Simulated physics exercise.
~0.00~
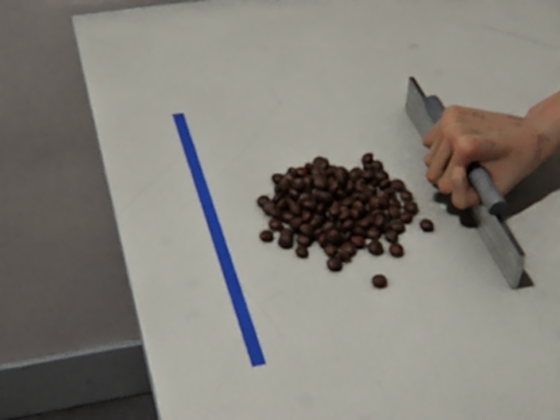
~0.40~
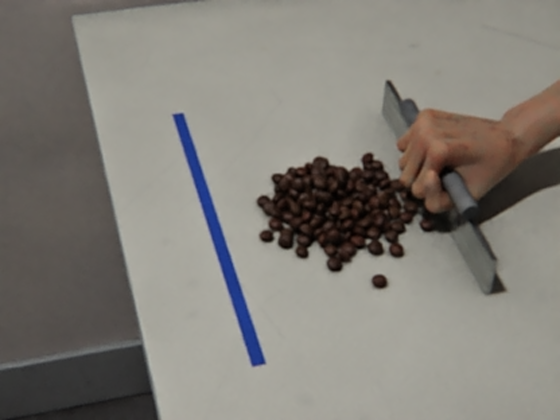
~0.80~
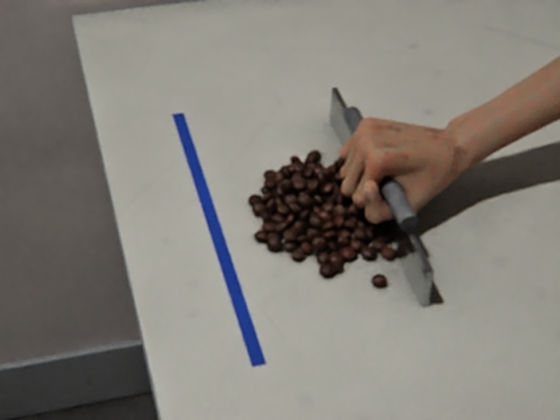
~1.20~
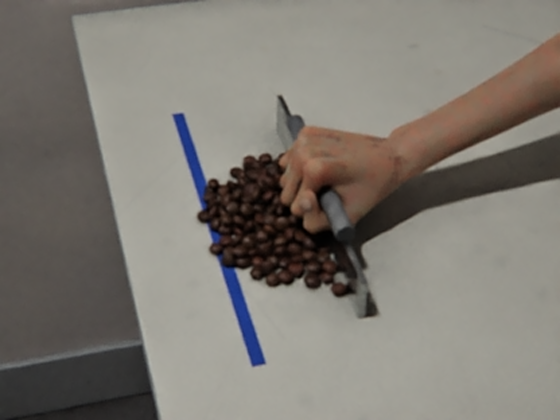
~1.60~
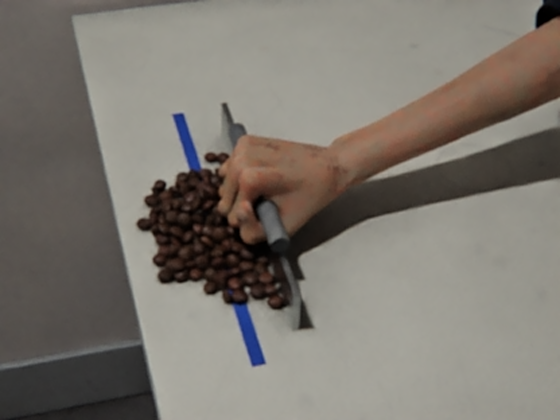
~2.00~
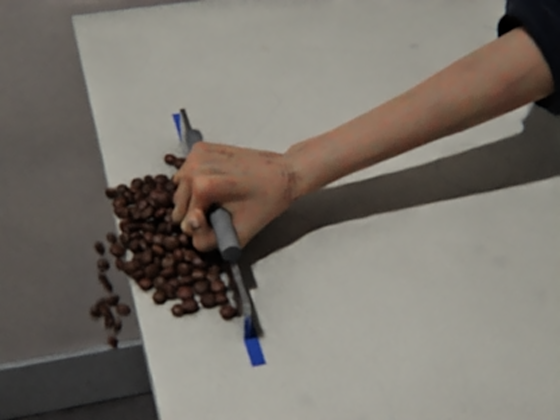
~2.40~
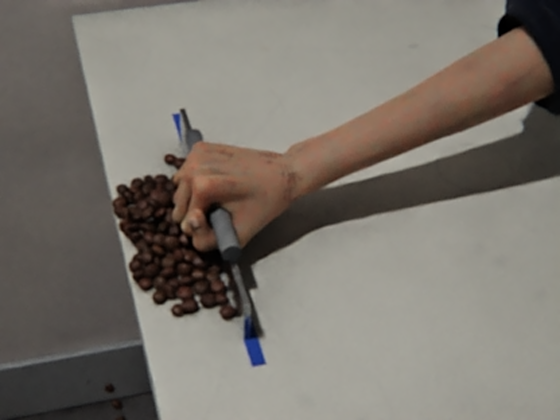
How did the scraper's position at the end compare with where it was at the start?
At the start the scraper stood to the right of the heap of beans, well away from the blue tape. By the end it was much further left, resting along the tape.
